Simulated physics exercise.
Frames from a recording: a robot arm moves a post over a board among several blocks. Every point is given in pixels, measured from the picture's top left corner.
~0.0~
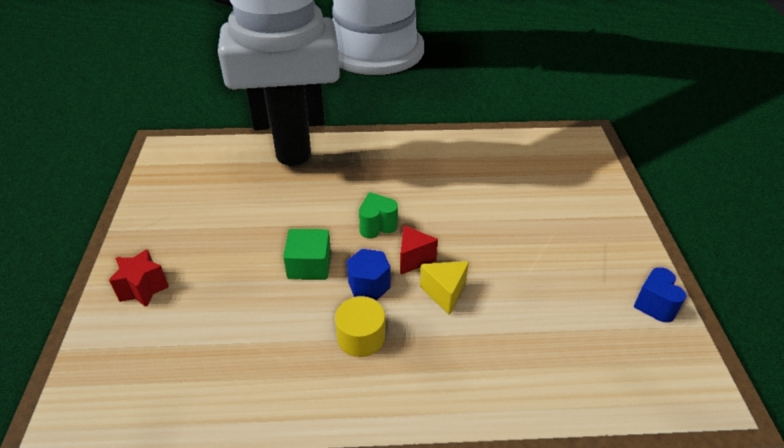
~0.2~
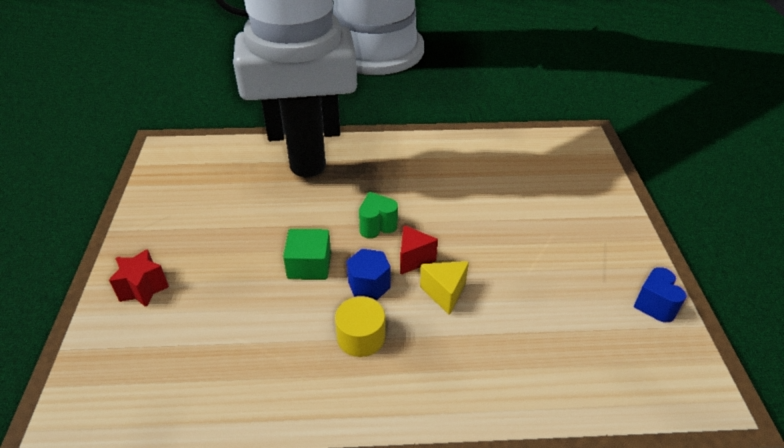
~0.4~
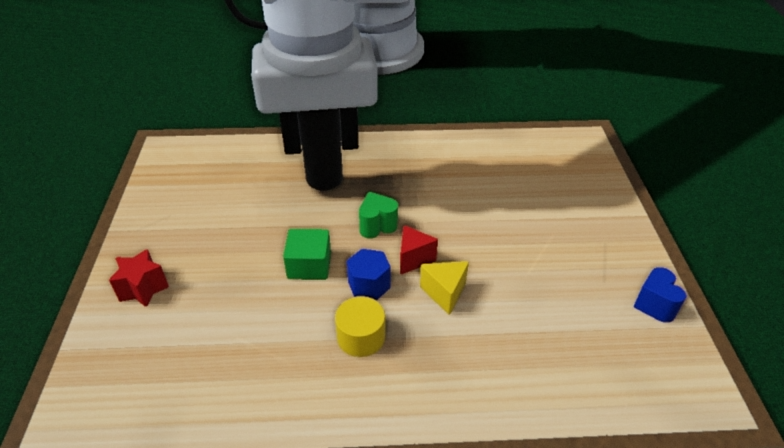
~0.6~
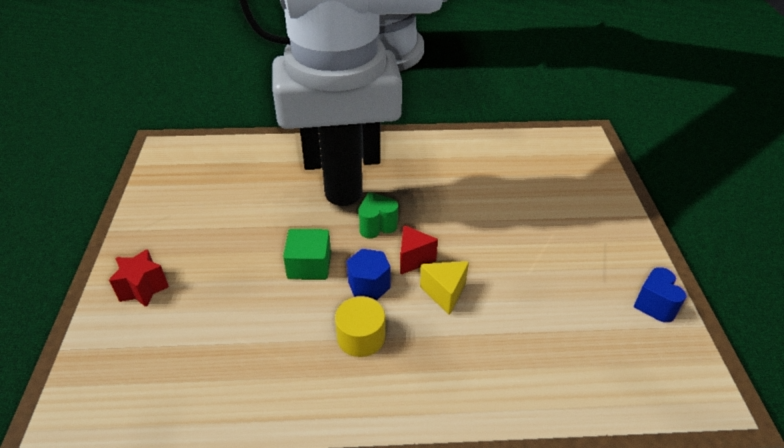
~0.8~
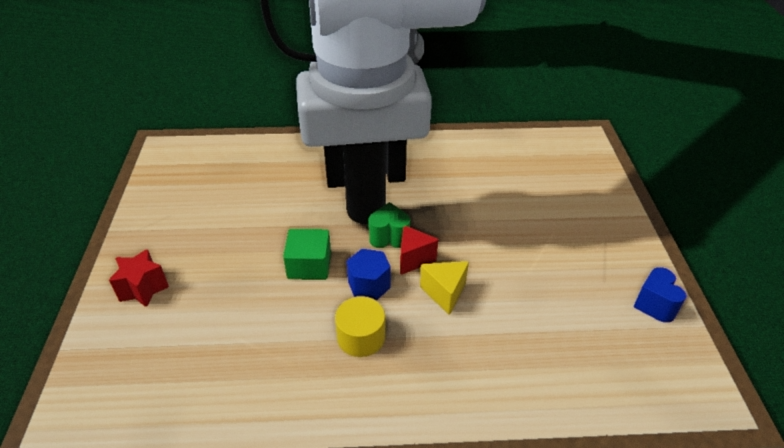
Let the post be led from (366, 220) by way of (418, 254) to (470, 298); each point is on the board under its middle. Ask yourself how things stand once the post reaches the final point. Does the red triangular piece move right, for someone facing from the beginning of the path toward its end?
No, I don't think so.
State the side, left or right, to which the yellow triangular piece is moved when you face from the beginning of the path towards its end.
It goes toward the right-hand side.
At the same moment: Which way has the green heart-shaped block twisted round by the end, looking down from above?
Watching from overhead, you'd notice the green heart-shaped block rotating counter-clockwise.
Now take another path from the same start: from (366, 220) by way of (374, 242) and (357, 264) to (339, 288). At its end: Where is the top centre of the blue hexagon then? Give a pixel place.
It will likely be found at (371, 287).
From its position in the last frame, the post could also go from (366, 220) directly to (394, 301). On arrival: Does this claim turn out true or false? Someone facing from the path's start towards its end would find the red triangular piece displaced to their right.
Verdict: False.
What follows on the original path. One third of the way, post at (402, 235); green heart-shaped block at (434, 236), turned 25° anticlockwise; red triangular piece at (444, 256), turned 65° clockwise; yellow triangular piece at (451, 283), turned 15° clockwise.
Two thirds of the way, post at (436, 261); green heart-shaped block at (474, 258), turned 20° anticlockwise; red triangular piece at (485, 280), turned 65° clockwise; yellow triangular piece at (455, 289), turned 40° clockwise.
At the end, post at (471, 290); blue hexagon in place; green heart-shaped block at (513, 283), turned 30° anticlockwise; red triangular piece at (528, 307), turned 60° clockwise; yellow triangular piece at (458, 302), turned 35° clockwise.
